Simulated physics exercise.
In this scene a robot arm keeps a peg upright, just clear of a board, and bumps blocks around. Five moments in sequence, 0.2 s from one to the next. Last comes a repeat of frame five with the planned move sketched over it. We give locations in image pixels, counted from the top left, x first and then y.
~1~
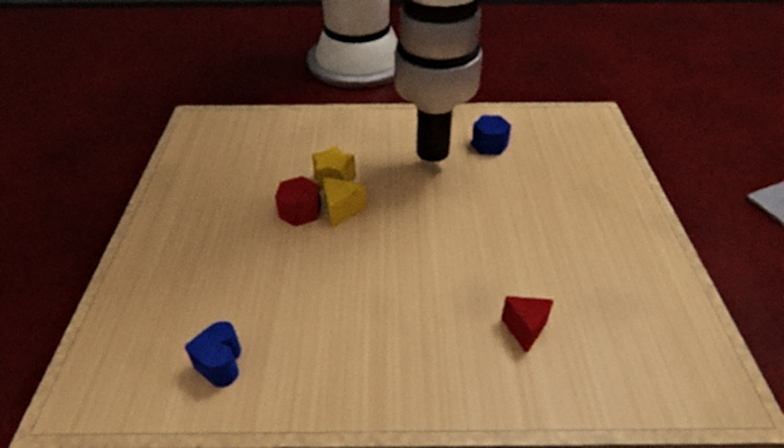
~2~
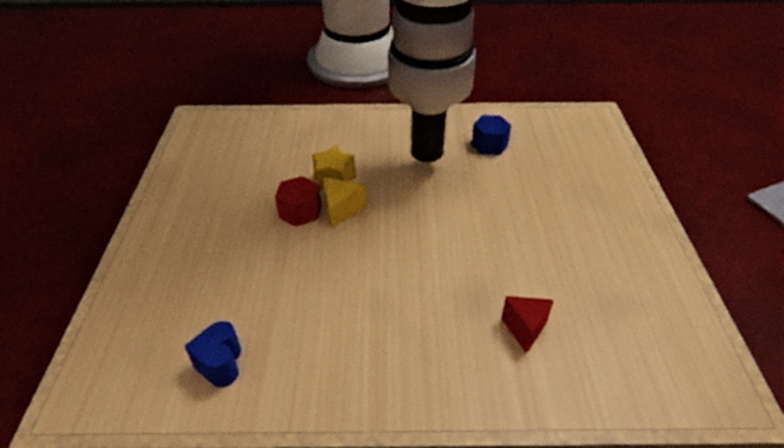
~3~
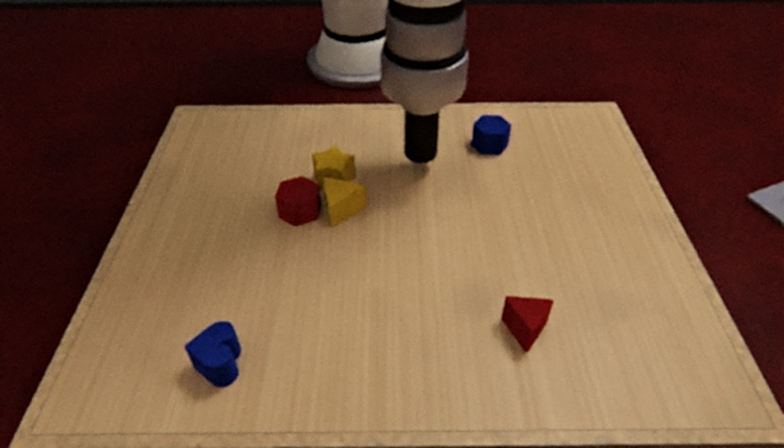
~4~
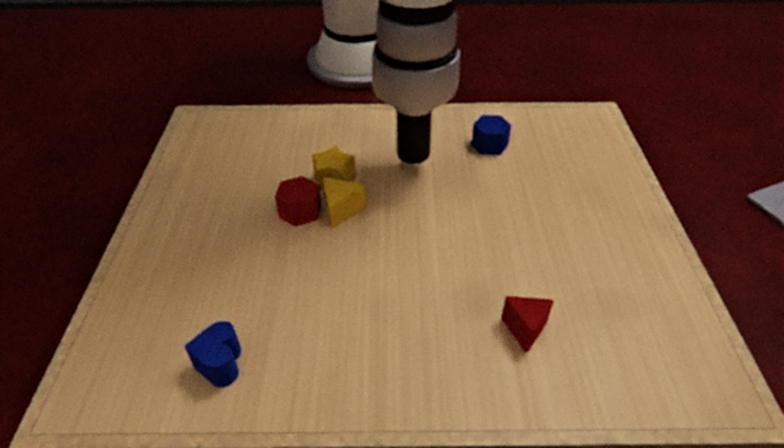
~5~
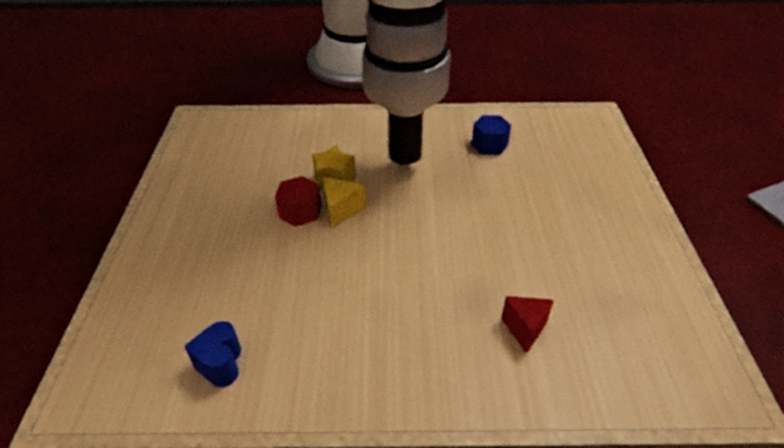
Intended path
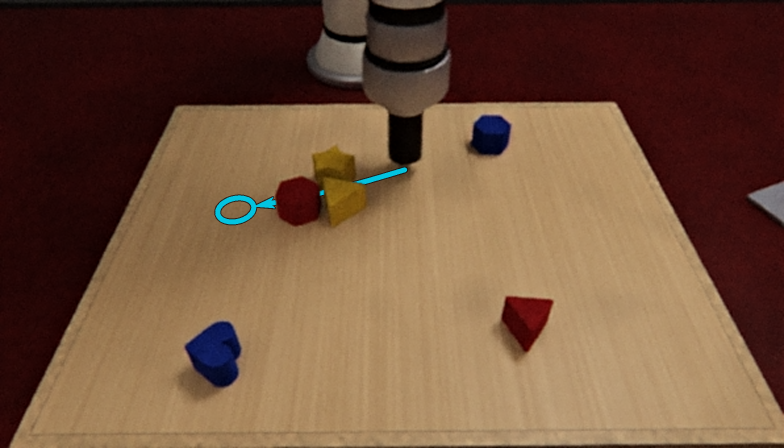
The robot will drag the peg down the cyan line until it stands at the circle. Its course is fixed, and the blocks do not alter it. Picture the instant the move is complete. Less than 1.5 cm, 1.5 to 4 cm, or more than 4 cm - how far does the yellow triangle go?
Under 1.5 cm.
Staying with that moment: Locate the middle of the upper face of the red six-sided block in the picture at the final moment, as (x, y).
Just about (264, 208).
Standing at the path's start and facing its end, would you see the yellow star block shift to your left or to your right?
It will end up to the right.
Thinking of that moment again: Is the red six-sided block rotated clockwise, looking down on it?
Final answer: No.
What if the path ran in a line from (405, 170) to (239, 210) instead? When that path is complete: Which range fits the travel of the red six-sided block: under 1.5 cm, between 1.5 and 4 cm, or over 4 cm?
Its displacement is between 1.5 and 4 cm.
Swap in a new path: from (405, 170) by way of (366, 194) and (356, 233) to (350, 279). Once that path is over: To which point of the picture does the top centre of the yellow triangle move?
The middle of its upper face will lie at (321, 209).
Path on the board, from (405, 170) by way of (352, 185) and (296, 198) to (236, 210).
On the path given first. One third of the way, peg at (351, 170); yellow star block at (320, 158).
Two thirds of the way, peg at (292, 184); red six-sided block at (275, 202), turned 25° anticlockwise; yellow star block at (282, 158), turned 45° clockwise; yellow triangle at (335, 191), turned 25° anticlockwise.
At the end, peg at (232, 195); red six-sided block at (264, 208), turned 50° anticlockwise; yellow star block at (278, 159), turned 65° clockwise; yellow triangle at (335, 191), turned 25° anticlockwise.
